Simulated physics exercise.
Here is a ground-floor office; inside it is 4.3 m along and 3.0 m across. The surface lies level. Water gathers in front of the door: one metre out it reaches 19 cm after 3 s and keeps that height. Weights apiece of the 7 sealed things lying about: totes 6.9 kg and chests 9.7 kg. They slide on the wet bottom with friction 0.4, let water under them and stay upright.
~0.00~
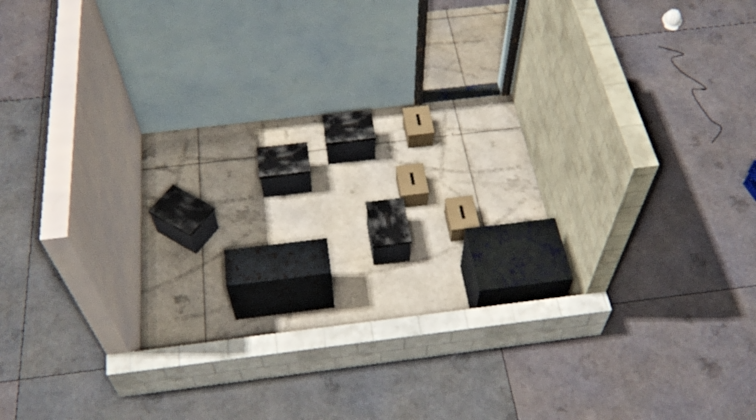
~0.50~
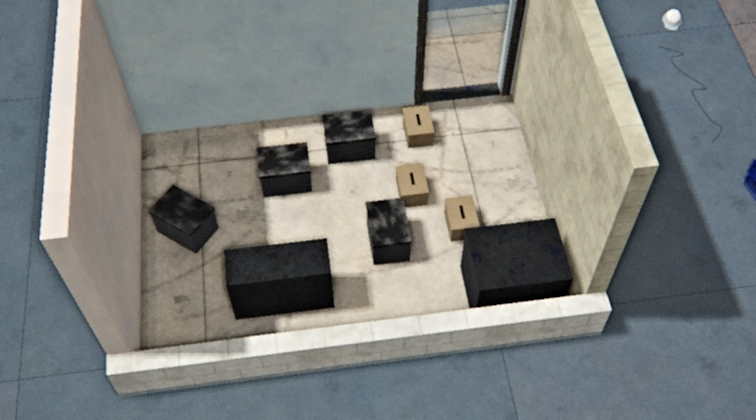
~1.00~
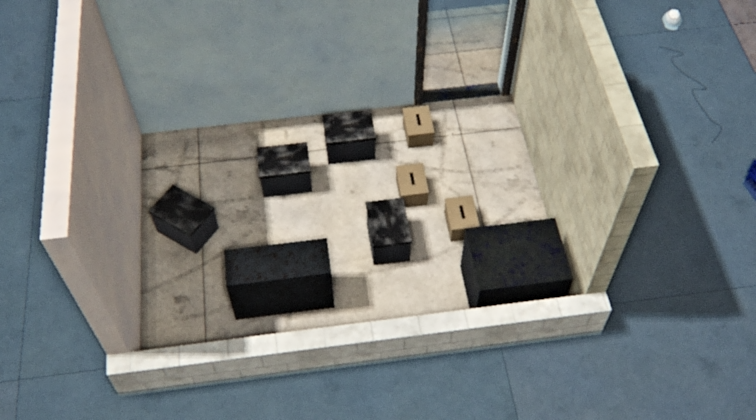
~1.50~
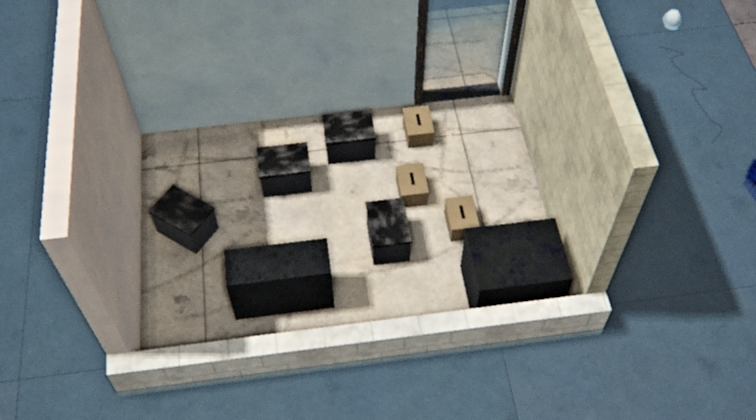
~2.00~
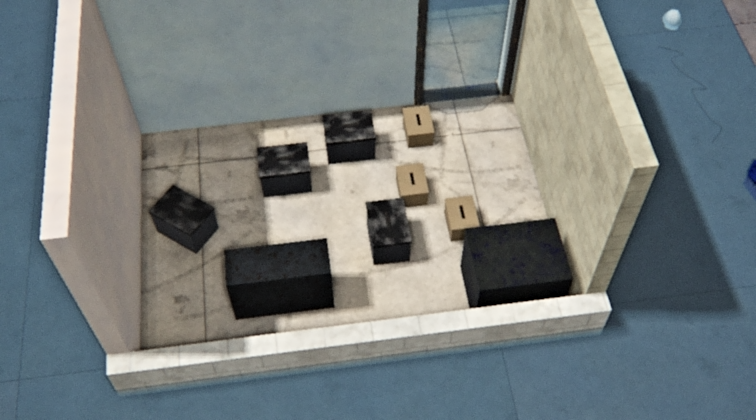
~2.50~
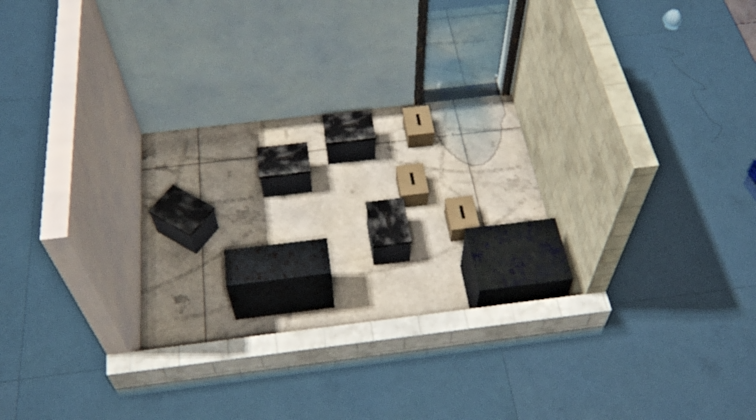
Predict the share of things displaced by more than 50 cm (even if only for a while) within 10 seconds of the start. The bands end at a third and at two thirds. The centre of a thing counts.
It is from one to two thirds.
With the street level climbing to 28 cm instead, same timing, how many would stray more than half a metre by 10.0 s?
Then 4.
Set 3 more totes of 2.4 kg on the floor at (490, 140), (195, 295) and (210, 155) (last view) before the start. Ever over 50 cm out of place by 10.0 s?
In that order: More, short of it, less.
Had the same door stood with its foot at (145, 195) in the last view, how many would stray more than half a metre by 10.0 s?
Then 6.
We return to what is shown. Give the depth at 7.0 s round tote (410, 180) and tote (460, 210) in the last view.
Roughly 3 and 5 cm.
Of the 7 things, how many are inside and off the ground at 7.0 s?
0 of them.
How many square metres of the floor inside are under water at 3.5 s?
About 2.5 m2.
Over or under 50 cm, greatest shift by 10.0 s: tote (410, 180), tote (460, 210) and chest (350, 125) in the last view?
In turn: More, more, short of it.
After 3.5 s 0 of 7 are over 50 cm from their spots; 0 afloat.
After 4.5 s 0 of 7 are over 50 cm from their spots; 0 afloat.
After 7.0 s 3 of 7 are over 50 cm from their spots; 0 afloat.
After 10.0 s 4 of 7 are over 50 cm from their spots, and 4 have been at some point; 2 afloat.
